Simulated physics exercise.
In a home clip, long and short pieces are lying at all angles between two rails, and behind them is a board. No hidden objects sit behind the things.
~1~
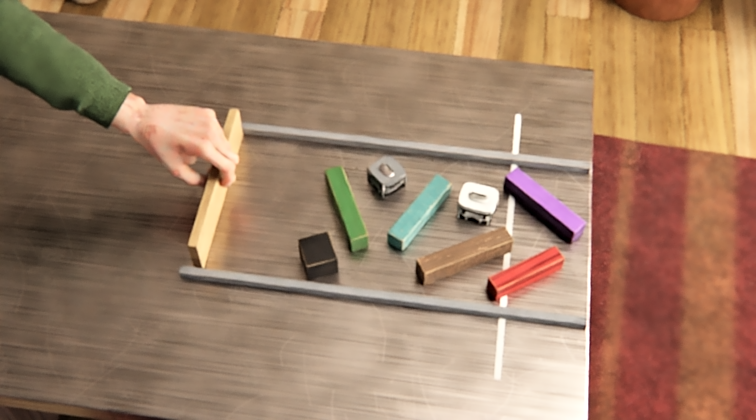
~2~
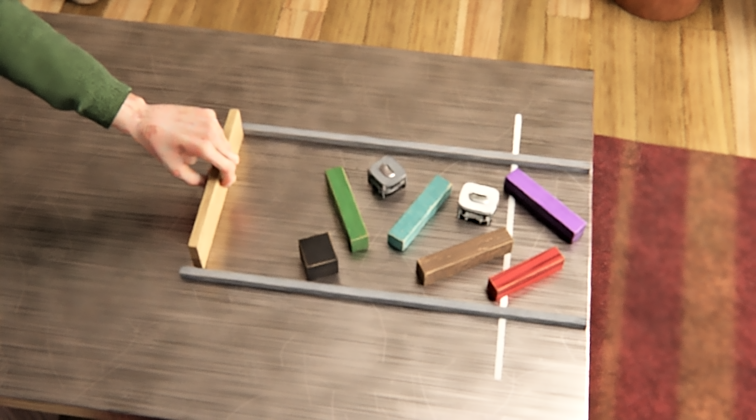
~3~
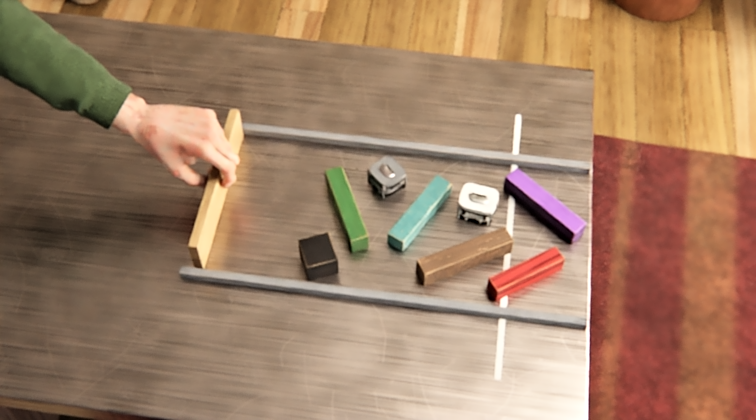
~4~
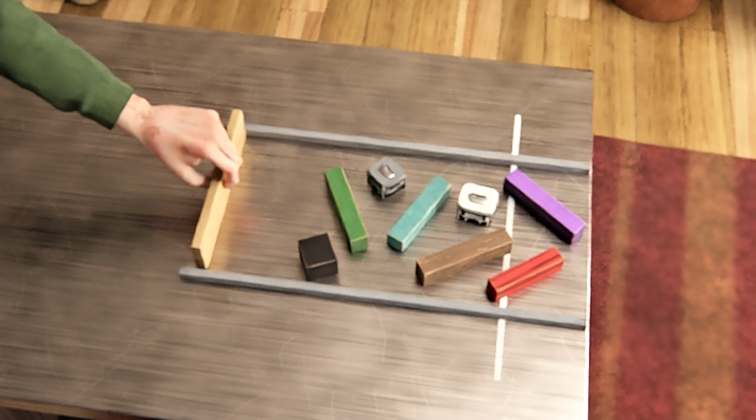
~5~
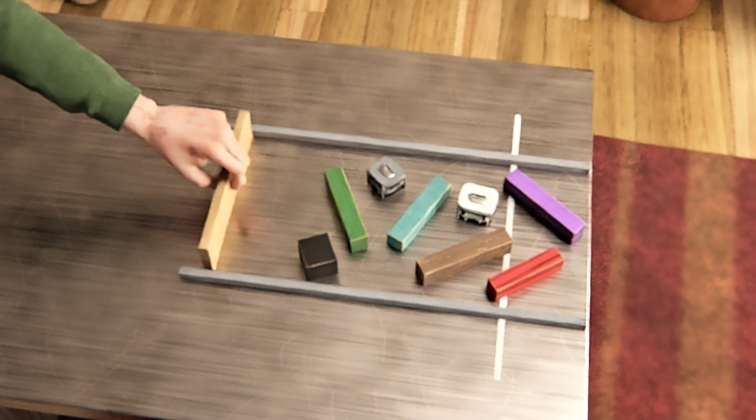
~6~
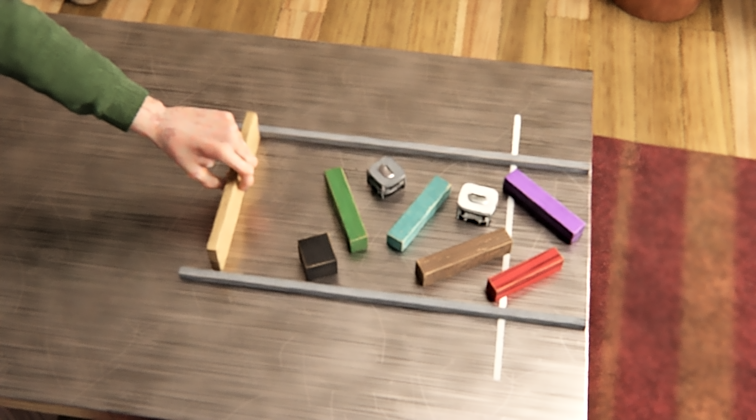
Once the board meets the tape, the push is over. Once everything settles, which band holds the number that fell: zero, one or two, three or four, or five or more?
It is in the band zero.
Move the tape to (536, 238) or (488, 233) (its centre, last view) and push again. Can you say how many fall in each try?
Well, you'd get 4 the first time and 0 the second time.
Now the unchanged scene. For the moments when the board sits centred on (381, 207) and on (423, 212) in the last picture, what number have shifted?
I count 4 first and 6 after.
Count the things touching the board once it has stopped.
Looks like 3 of them, all told.
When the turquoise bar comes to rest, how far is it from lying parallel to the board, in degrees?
I'd estimate about 5 degrees.
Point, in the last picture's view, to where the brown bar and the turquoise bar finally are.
About (578, 260), and the other about (543, 228).
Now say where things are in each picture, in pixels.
The first frame shows purple stick (544, 205); red stick (526, 273); white case (477, 204); board (217, 187); tape (509, 234).
The second frame shows red stick (526, 273); turquoise bar (420, 212).
The third frame shows white case (478, 205); black block (318, 257).
The fourth frame shows purple stick (543, 206); brown bar (465, 257).
The fifth frame shows red stick (525, 274); board (227, 188).
The sixth frame shows purple stick (543, 206); red stick (525, 274); white case (477, 205); board (235, 190); tape (508, 235).
Soon after, none off yet; purple stick at rest near (543, 206); red stick at rest near (525, 274); white case at rest near (477, 205).
Then, none off yet; purple stick at rest near (543, 206); red stick at rest near (525, 274); white case moved a little near (493, 210).
At rest, the number that fall off is zero.
